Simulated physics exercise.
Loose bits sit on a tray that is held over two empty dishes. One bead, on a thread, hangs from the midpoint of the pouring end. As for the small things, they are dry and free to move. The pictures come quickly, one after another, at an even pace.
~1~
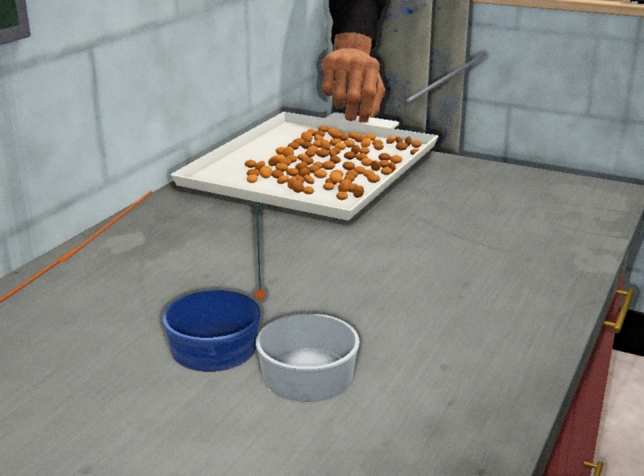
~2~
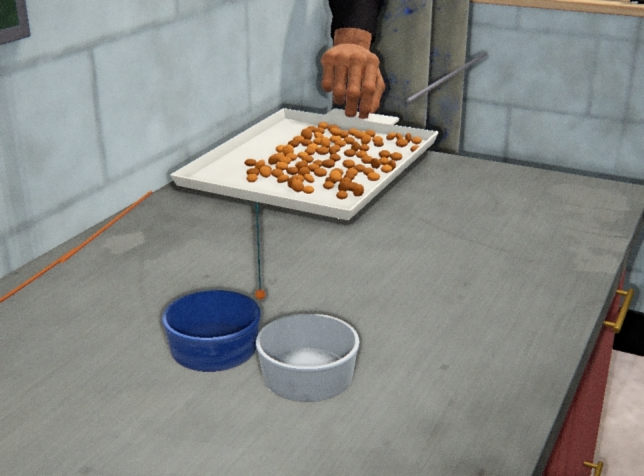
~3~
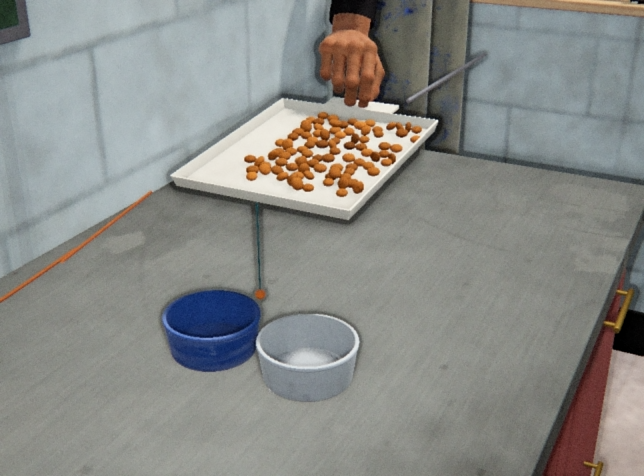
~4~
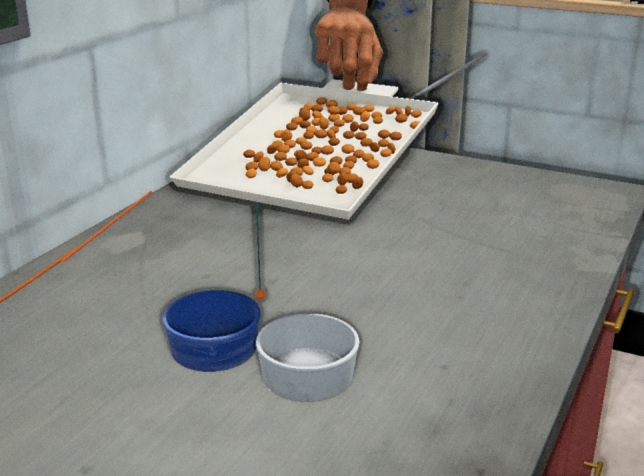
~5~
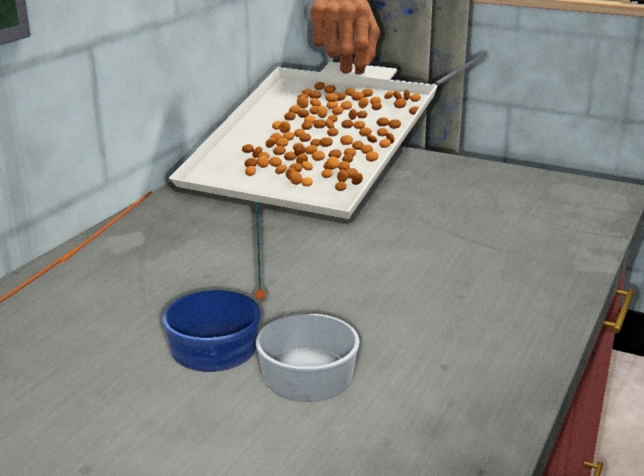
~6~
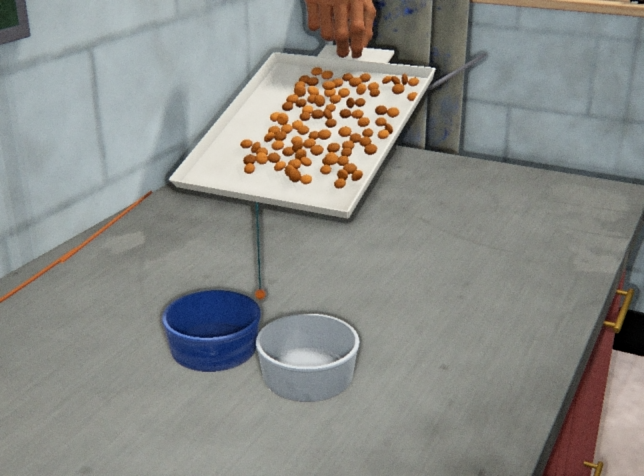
At first, a hand holds a nearly flat white tray of small brown pieces above an empty blue dish and an empty pale gray dish, with a bead hanging beneath the tray. The hand then raises the back edge gradually, steepening the tray toward the front while the pieces stay spread across it.
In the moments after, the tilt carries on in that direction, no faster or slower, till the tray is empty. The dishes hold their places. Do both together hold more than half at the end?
Honestly, the catch comes out above half of the load.
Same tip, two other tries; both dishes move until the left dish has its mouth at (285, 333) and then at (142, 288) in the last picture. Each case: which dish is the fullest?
Result, try one: The dish at left; try two: The dish at right.
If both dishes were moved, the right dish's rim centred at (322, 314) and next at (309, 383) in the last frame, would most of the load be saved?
Result, first setup: The minor share; second setup: The minor share.
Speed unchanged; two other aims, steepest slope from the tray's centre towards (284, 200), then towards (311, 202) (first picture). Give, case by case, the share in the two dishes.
80 %, give or take, and then 80 %.
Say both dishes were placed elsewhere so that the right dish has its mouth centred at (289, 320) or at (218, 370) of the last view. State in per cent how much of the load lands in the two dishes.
Near 40 % and 0 %.
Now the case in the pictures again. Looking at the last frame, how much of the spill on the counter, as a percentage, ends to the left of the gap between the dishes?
That comes to about 90 per cent of the pieces.
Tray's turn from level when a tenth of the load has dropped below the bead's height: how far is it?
70° or so.
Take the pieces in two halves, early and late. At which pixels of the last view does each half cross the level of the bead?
The early half goes through (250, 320), the late half through (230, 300).
Just after the last frame, tray tipped steeply; the larger part on the tray; just a few in the left dish; roughly a quarter in the air.
A moment on, tray tipped past a quarter turn; about a tenth on the tray; roughly a quarter in the right dish; roughly a quarter in the left dish; roughly a quarter outside both; about a tenth in the air.
Further on, tray tipped past a quarter turn; roughly a third in the right dish; roughly a third in the left dish; roughly a quarter outside both.
When it is over, tray tipped past a quarter turn; roughly a third in the right dish; roughly a third in the left dish; roughly a quarter outside both.
